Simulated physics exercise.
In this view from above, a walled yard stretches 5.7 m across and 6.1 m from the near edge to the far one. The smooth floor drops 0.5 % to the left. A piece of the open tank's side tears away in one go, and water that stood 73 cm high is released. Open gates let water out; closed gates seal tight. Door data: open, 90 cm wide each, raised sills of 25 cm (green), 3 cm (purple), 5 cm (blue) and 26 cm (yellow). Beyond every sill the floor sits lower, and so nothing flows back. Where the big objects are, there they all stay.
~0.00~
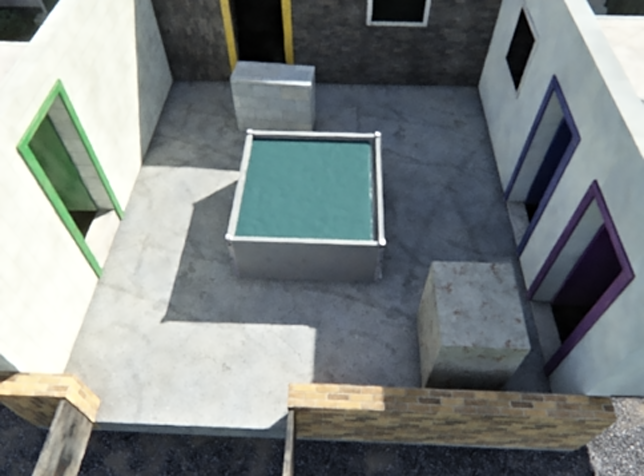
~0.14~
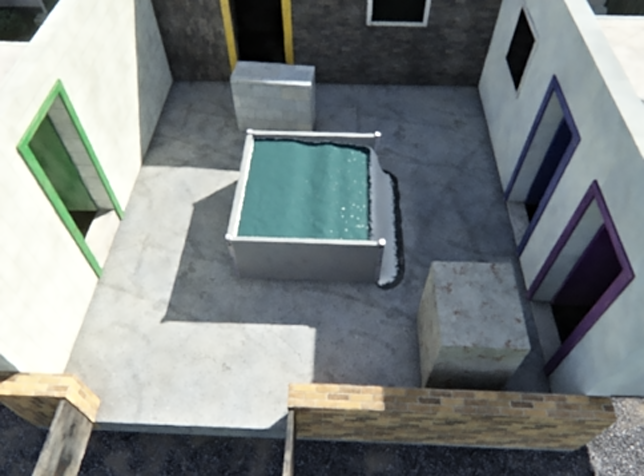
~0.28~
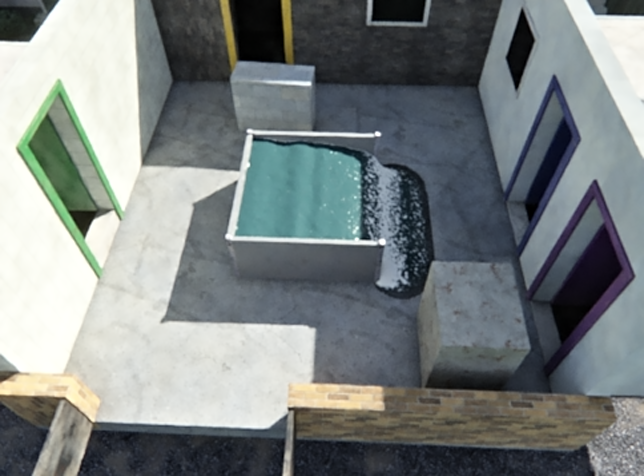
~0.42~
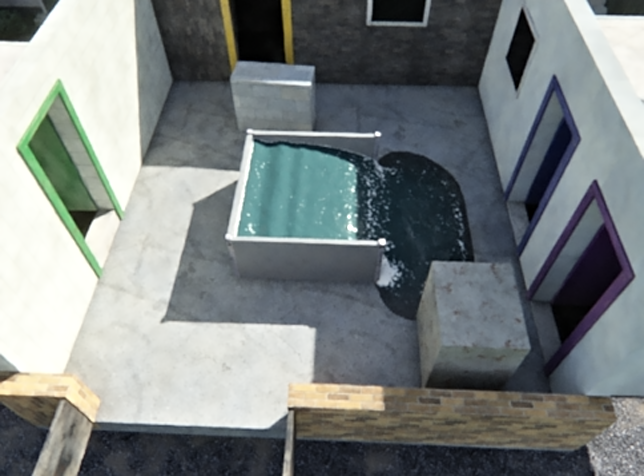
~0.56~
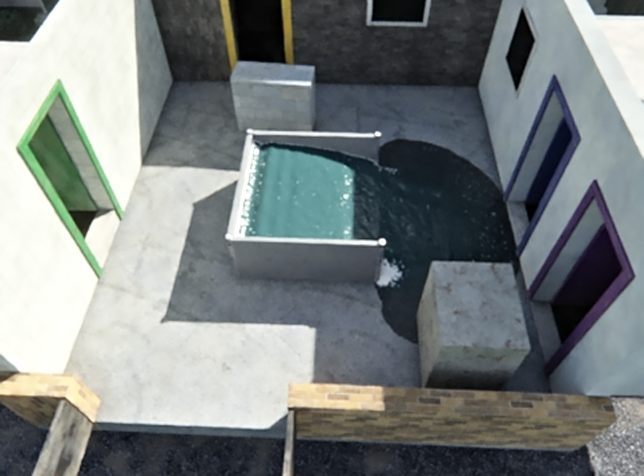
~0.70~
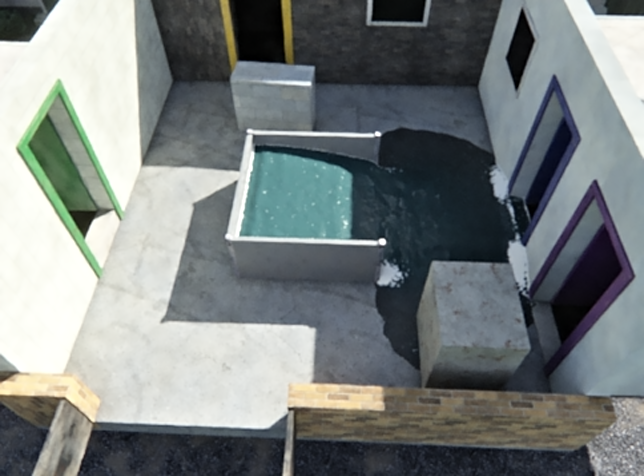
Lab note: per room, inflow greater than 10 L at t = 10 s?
In order: At the green door the limit will not be outstripped, at the purple door the limit will be outstripped, at the blue door the limit will be outstripped, at the yellow door the limit will not be outstripped.
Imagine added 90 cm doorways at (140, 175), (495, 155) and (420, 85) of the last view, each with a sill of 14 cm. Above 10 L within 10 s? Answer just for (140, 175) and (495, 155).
Taking them in order, the first is fine and the second too much.
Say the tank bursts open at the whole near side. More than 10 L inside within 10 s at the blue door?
Against that limit: Blue short of it.
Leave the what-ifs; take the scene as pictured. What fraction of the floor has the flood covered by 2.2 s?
Wet share: About 30 %.
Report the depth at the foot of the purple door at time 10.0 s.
It's about 3.5 cm.
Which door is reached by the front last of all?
It would be the green one.
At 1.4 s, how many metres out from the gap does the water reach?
Some 3.6 m out.
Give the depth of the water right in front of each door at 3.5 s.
Centimetres: Green 0 / purple 10 / blue 17 / yellow 3.
After 1.4 s water covers 25 % of the floor and is deepest (40 cm) near (512, 259); green door not reached, purple door 18 cm at the sill, 32 L in, blue door 31 cm at the sill, 197 L in, yellow door not reached.
After 2.2 s water covers 30 % of the floor and is deepest (34 cm) near (474, 91); green door not reached, purple door 15 cm at the sill, 111 L in, blue door 32 cm at the sill, 422 L in, yellow door not reached.
After 3.5 s water covers 50 % of the floor and is deepest (21 cm) near (474, 91); green door not reached, purple door 10 cm at the sill, 175 L in, blue door 17 cm at the sill, 592 L in, yellow door 3 cm at the sill, 0 L in.
After 6.0 s water covers 80 % of the floor and is deepest (18 cm) near (172, 85); green door 2 cm at the sill, 0 L in, purple door 8 cm at the sill, 255 L in, blue door 8 cm at the sill, 655 L in, yellow door 4 cm at the sill, 0 L in.
After 10.0 s water covers 95 % of the floor and is deepest (10 cm) near (167, 97); green door 7 cm at the sill, 0 L in, purple door 3 cm at the sill, 279 L in, blue door 4 cm at the sill, 662 L in, yellow door 5 cm at the sill, 0 L in.
